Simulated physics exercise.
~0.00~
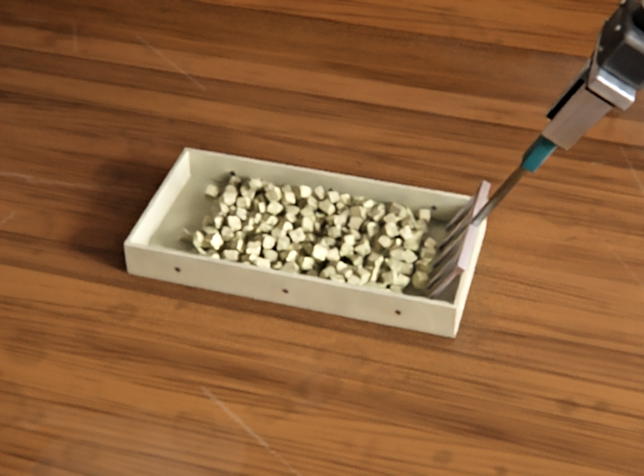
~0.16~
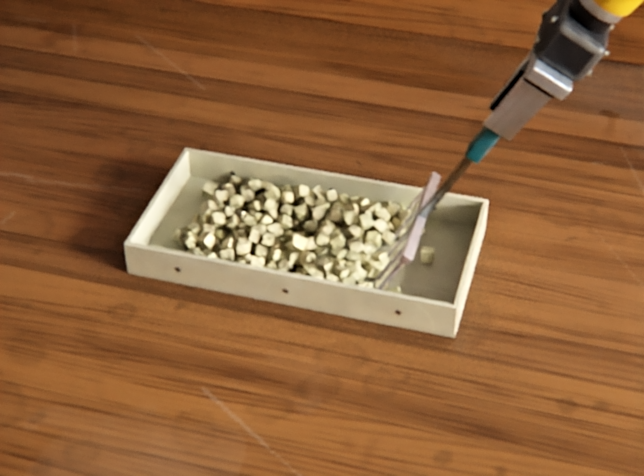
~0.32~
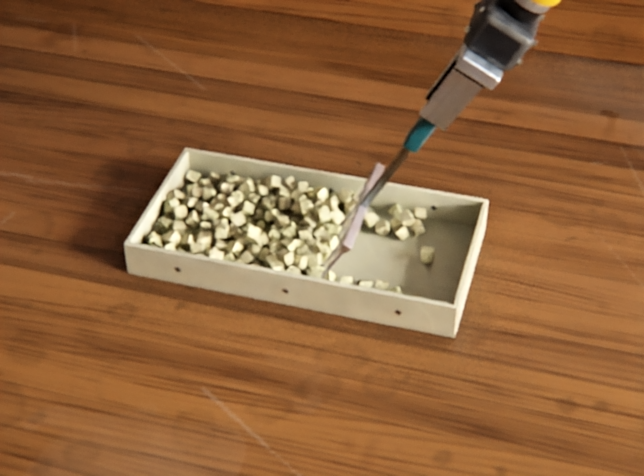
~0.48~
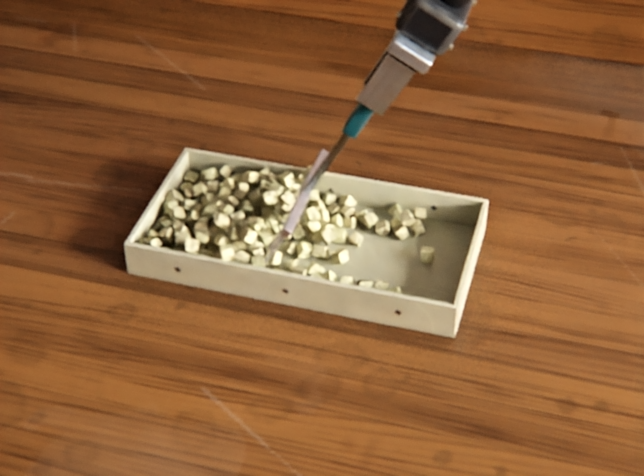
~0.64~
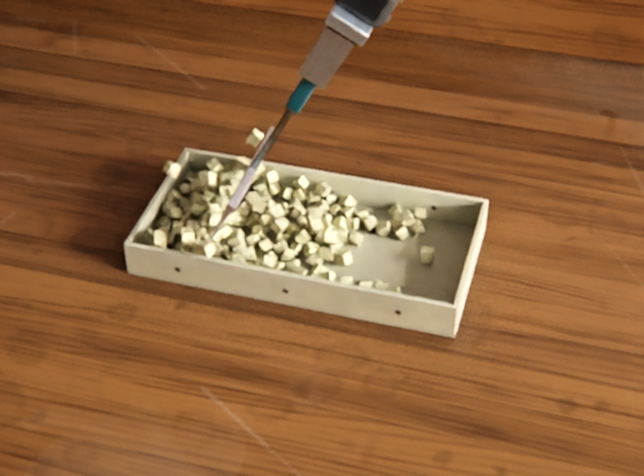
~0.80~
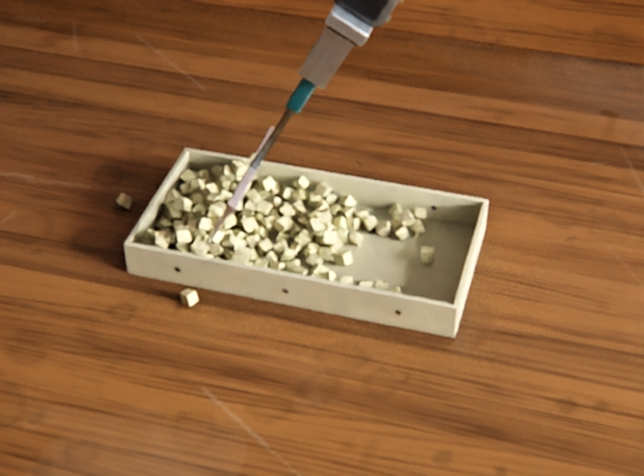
In the video, a robotic arm drags a fork leftward through a pile of small pale cubes in a shallow rectangular tray on a wooden table, leaving some cubes behind it, then stops near the left end as a few cubes spill out, two resting visibly on the table.
